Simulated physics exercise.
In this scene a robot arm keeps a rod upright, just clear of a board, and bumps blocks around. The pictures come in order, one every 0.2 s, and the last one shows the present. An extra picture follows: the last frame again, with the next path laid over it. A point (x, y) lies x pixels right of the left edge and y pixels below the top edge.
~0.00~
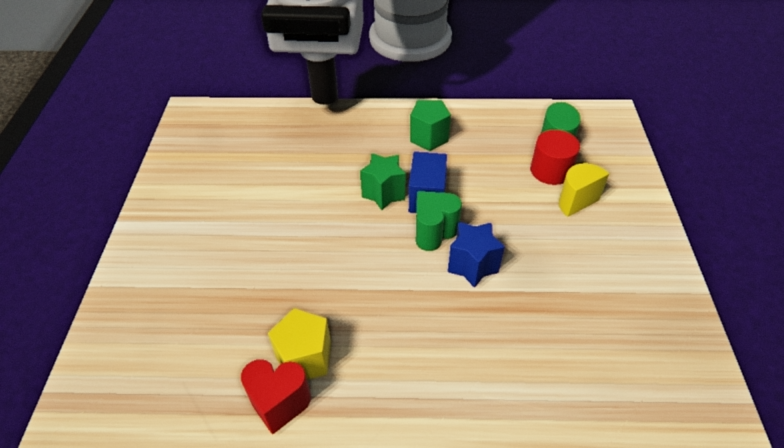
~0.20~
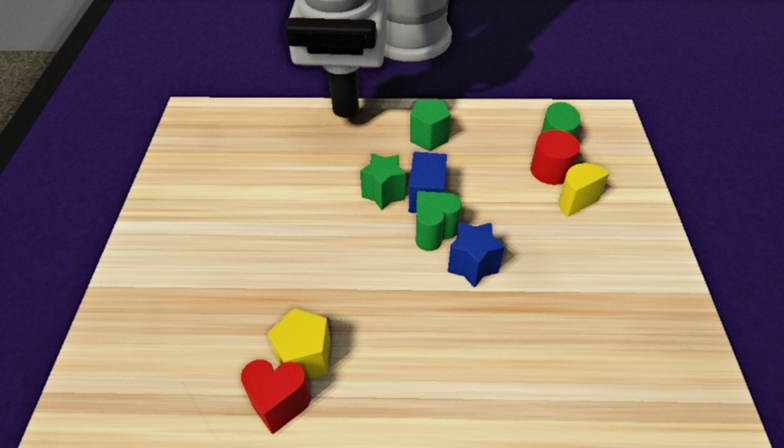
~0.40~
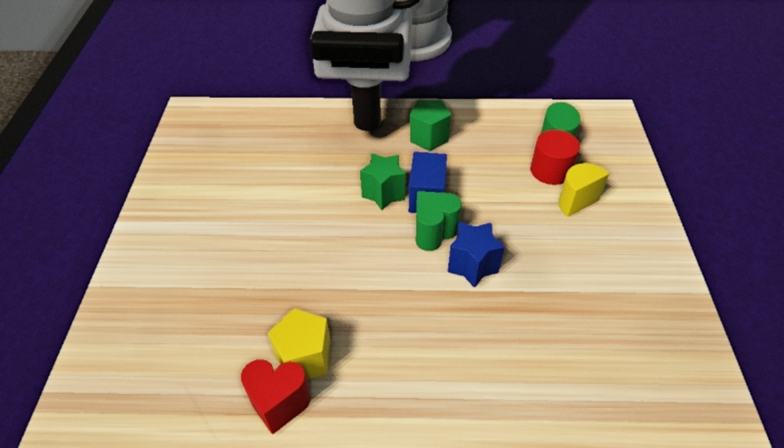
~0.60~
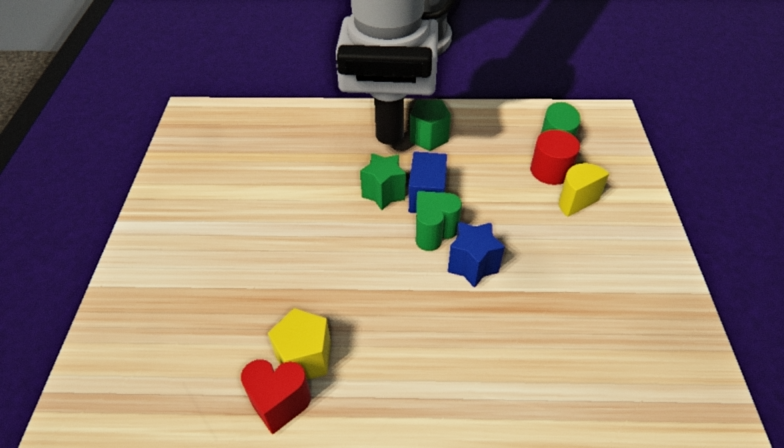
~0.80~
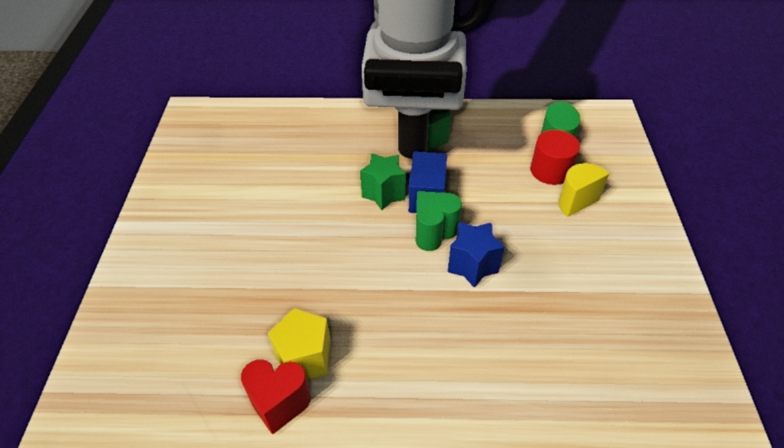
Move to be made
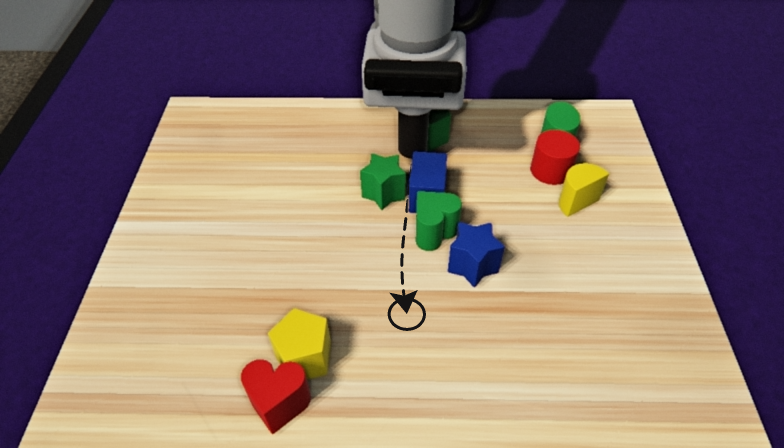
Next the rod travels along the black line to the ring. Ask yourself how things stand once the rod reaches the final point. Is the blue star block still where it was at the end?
No
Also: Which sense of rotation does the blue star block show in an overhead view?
It is turned anticlockwise.
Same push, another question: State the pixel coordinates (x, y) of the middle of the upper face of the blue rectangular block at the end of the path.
I'd expect the centre of its top face to be at (456, 285).
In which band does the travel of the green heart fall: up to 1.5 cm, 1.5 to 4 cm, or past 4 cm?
Net shift: Above 4 cm.
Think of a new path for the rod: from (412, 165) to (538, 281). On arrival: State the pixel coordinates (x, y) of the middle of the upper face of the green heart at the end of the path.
At the end it should sit near (423, 253).
The drawn path runs from (412, 165) via (404, 231), ending at (407, 314).
On the path given first. One third of the way, rod (407, 193); green star block (376, 174), turned 25° clockwise; blue rectangular block (435, 206), turned 30° anticlockwise; green heart (462, 237), turned 30° anticlockwise; blue star block (496, 257).
Two thirds of the way, rod (402, 243); green star block (376, 175), turned 30° clockwise; blue rectangular block (442, 249), turned 65° anticlockwise; green heart (488, 268), turned 65° anticlockwise; blue star block (532, 271), turned 30° anticlockwise.
At the end, rod (407, 300); green star block (376, 175), turned 30° clockwise; blue rectangular block (456, 285), turned 95° anticlockwise; green heart (509, 284), turned 90° anticlockwise; blue star block (547, 271), turned 55° anticlockwise.
